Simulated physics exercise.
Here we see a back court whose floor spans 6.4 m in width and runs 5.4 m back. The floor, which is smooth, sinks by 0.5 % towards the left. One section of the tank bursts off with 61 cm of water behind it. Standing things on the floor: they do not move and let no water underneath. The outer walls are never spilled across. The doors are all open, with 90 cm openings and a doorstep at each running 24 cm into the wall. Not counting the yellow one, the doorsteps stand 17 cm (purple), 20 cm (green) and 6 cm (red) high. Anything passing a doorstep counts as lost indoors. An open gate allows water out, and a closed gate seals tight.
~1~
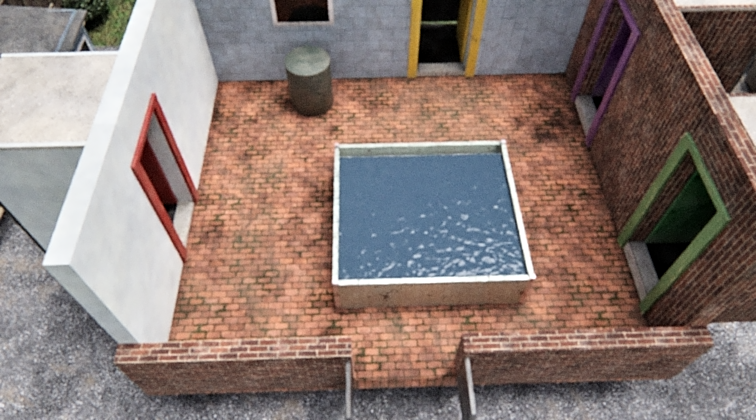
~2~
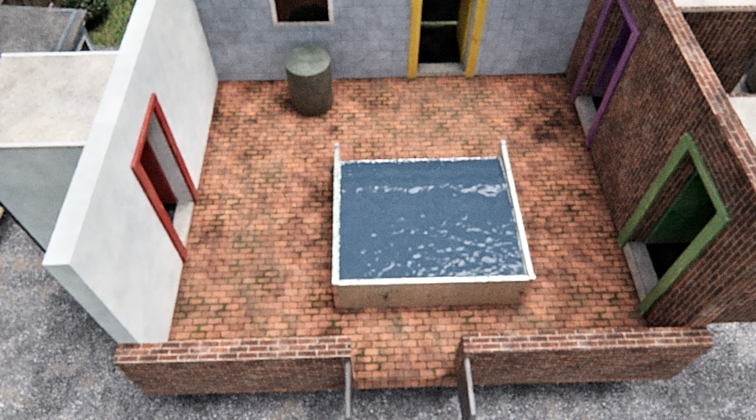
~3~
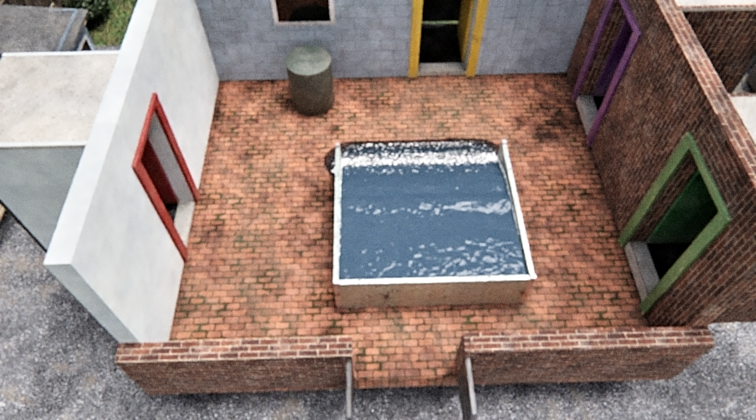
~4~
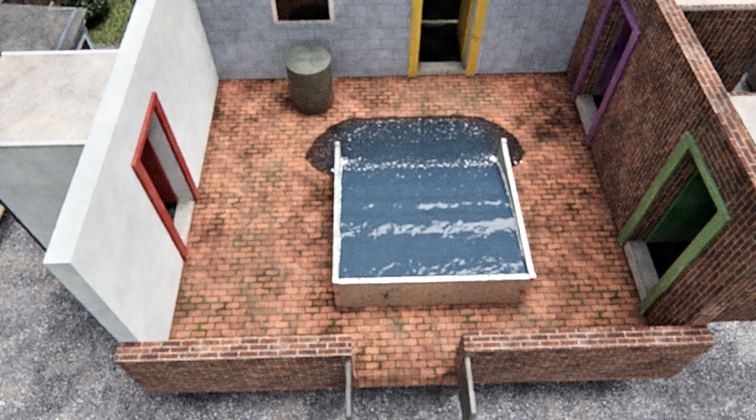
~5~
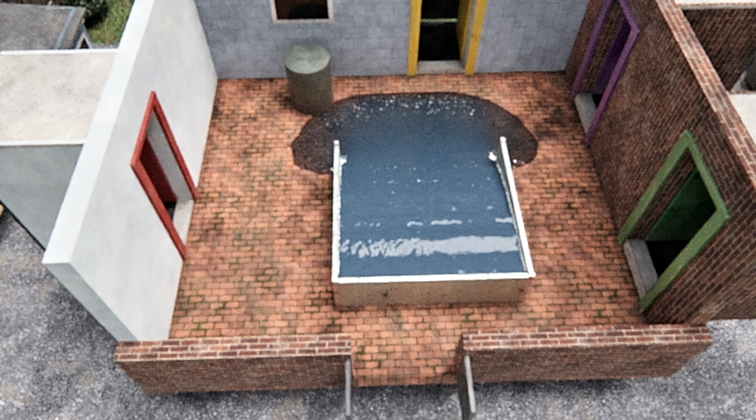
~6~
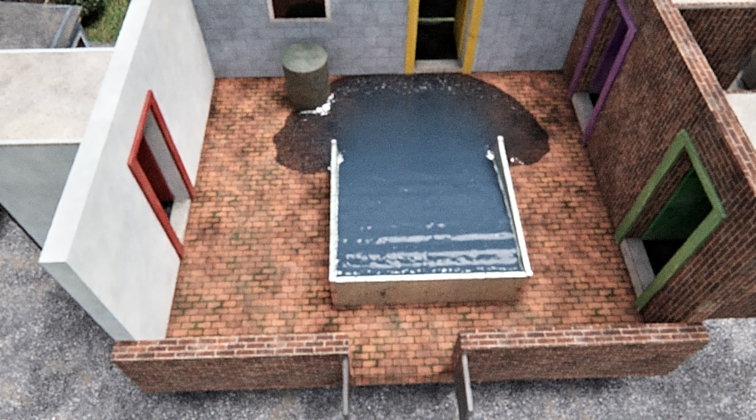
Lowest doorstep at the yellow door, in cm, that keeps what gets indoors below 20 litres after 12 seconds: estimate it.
My estimate is 33 cm.
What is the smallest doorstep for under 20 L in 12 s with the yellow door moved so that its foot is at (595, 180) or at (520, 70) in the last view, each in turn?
About 8.0 cm, then about 25 cm.
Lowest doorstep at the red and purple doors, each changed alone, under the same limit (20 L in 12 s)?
About 7.5 cm at red and about 16 cm at purple.
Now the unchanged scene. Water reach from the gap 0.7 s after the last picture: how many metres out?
About 3.4 m.
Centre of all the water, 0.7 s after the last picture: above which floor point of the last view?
I'd put it close to (414, 184).
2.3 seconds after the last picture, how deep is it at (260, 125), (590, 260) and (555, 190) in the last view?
First 6, then 0, then 0 cm.
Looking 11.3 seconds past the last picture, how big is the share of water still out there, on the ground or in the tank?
Water still present: Approx. 76 %.
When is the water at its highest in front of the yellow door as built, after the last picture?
1.0 s.
Then, 0.7 s after the last picture water covers 35 % of the floor, deepest (40 cm) near (363, 81); 32 cm at the yellow door, 85 litres in over its 10 cm doorstep.
Then, 2.3 s after the last picture water covers 45 % of the floor, deepest (33 cm) near (559, 76); 29 cm at the yellow door, 359 litres in over its 10 cm doorstep.
Then, 11.3 s after the last picture water covers 100 % of the floor, deepest (12 cm) near (202, 152); 5 cm at the yellow door, 464 litres in over its 10 cm doorstep.
At the yellow door as built, the water peaked near 37 cm, 0.9 s after the last picture.
Run again over the same 12 s with other heights there, 40 litres in over 30.5 cm, 0 litres over 41 cm. The limit of 20 litres is kept from about 33 cm up.
